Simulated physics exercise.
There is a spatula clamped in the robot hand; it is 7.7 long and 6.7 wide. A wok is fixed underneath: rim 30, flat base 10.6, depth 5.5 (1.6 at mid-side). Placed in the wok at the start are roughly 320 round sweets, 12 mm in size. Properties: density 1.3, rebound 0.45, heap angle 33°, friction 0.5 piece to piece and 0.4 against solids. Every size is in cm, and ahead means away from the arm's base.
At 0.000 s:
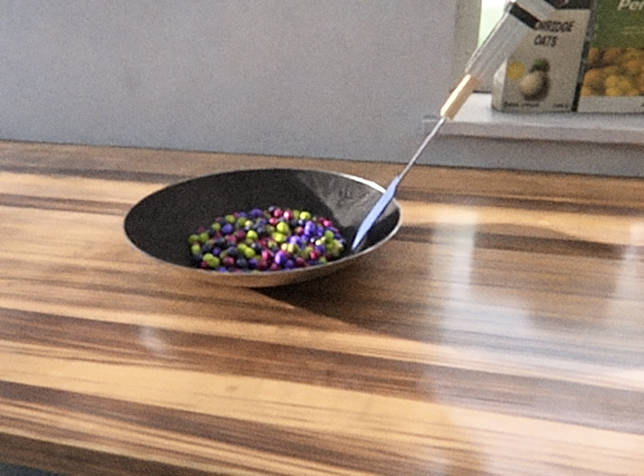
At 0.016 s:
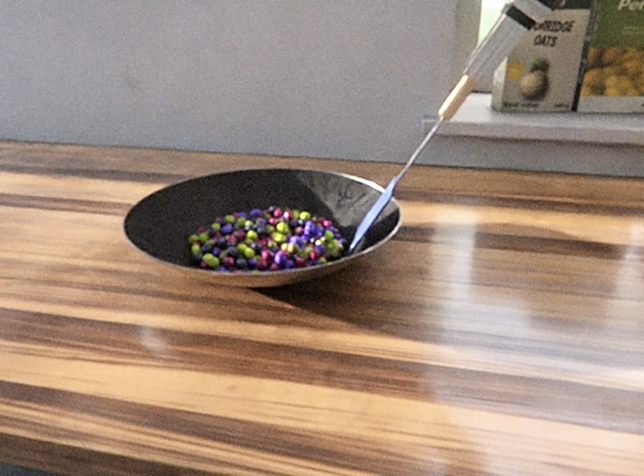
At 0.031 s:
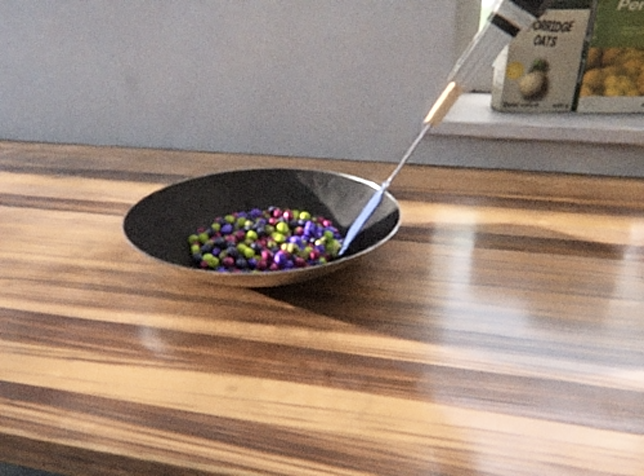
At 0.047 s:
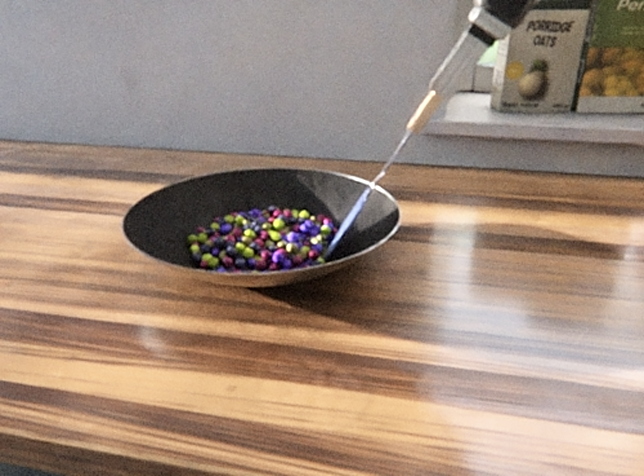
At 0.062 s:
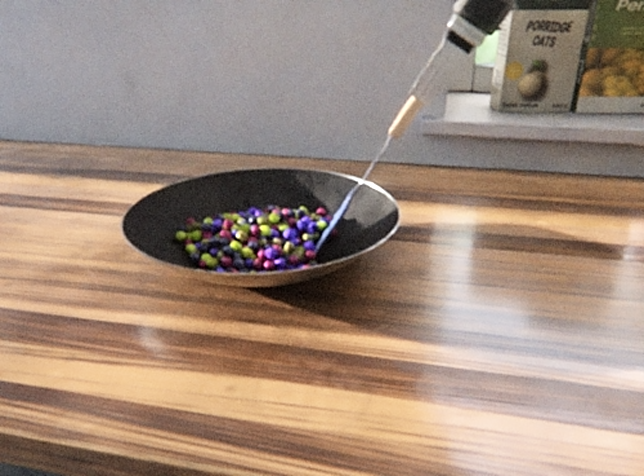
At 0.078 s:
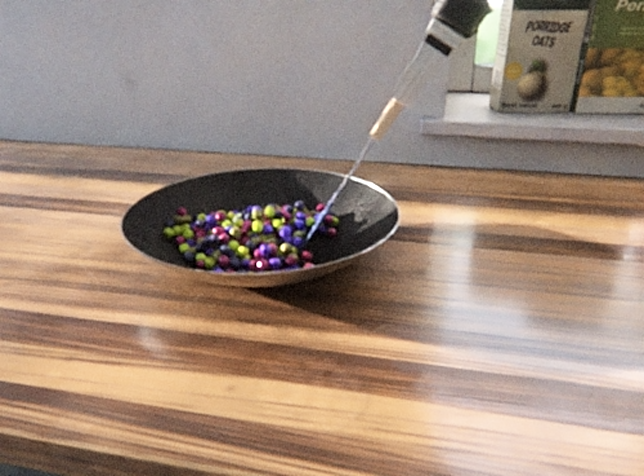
A robot arm moves a blue spatula left through colourful round sweets in a dark wok.
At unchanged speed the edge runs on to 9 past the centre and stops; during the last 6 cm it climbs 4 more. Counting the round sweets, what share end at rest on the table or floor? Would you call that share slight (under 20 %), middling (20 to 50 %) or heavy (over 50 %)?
It is middling.
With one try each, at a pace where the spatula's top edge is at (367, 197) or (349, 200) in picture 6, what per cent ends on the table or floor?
About 0 and 15 percent.
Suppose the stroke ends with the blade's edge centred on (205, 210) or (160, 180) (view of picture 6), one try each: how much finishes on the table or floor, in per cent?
Around 10 per cent for the first try and 35 per cent for the second.
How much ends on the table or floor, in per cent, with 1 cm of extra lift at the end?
About 25 %.
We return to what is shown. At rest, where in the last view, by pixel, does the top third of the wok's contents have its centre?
Centre: Roughly (202, 228).
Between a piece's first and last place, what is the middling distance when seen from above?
About 5 cm.
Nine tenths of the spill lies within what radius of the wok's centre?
Radial distance: Approx. 65 cm.
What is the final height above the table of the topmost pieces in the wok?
About 4.5 cm above the table.
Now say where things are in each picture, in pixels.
The first frame shows the spatula top edge at (397, 185), sloping 59°; upper third of the load around (272, 233), from x 195 to 340, top at y 210; 323 in the wok.
The second frame shows the spatula top edge at (394, 186), sloping 59°; upper third of the load around (272, 233), from x 195 to 340, top at y 210.
The third frame shows the spatula top edge at (383, 191), sloping 59°; upper third of the load around (272, 233), from x 195 to 340, top at y 210.
The fourth frame shows the spatula top edge at (366, 197), sloping 59°; upper third of the load around (271, 236), from x 190 to 335, top at y 210.
The fifth frame shows the spatula top edge at (349, 200), sloping 59°; upper third of the load around (265, 230), from x 180 to 335, top at y 210.
The sixth frame shows the spatula top edge at (333, 201), sloping 59°; upper third of the load around (258, 224), from x 170 to 335, top at y 205; 323 in the wok.
After 0.12 s, sloping 59°, highest piece 6 above the table; 323 in the wok.
After 0.15 s, sloping 59°, highest piece 7 above the table; 323 in the wok.
After 0.37 s, sloping 59°, highest piece 15 above the table; 235 in the wok, 46 on the table or floor, 42 on the blade or in flight.
After 1.42 s, sloping 59°, highest piece 4 above the table; 235 in the wok, 88 on the table or floor.
In the end, 235 in the wok, 88 on the table or floor. That is 27 % on the table or floor.
